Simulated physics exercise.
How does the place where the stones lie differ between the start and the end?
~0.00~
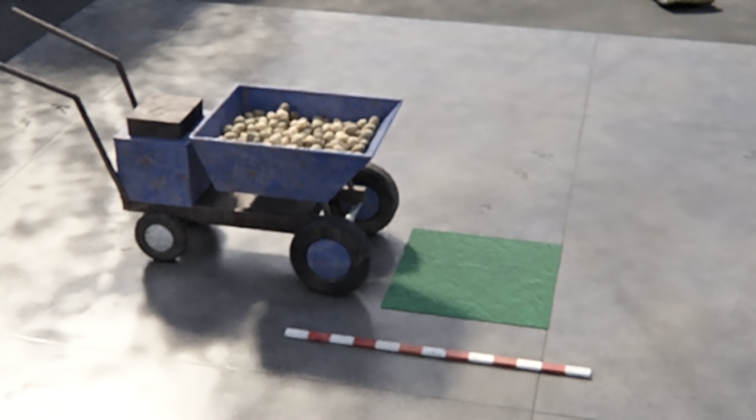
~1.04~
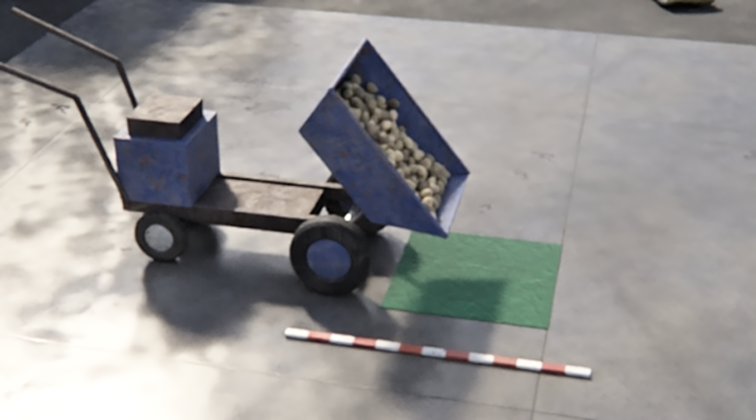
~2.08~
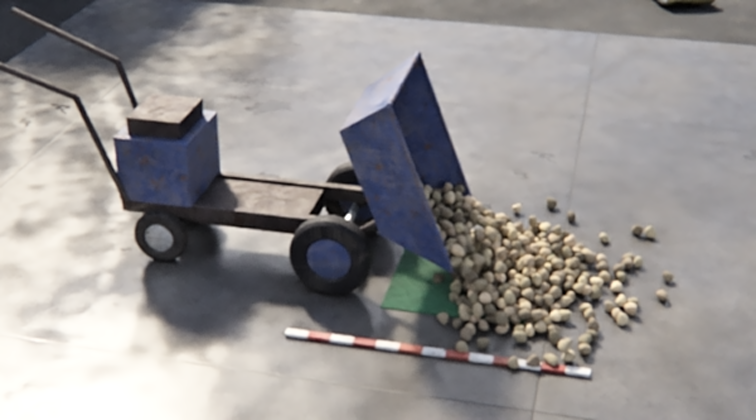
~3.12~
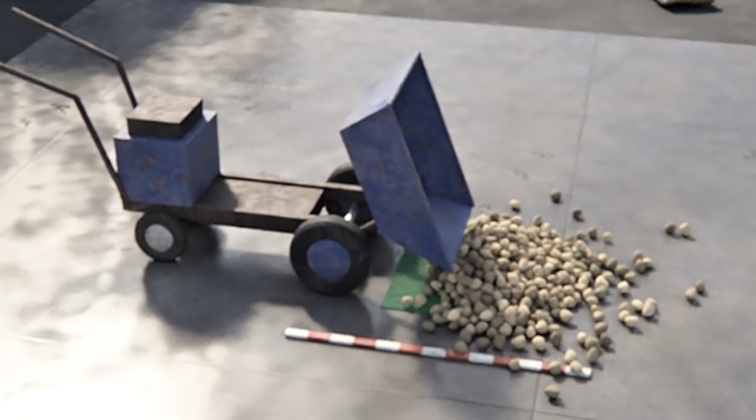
At the start the stones are in the blue skip of the barrow. At the end they lie lower and to the right, in a spread heap on the ground, covering much of the green sheet and spilling past it.
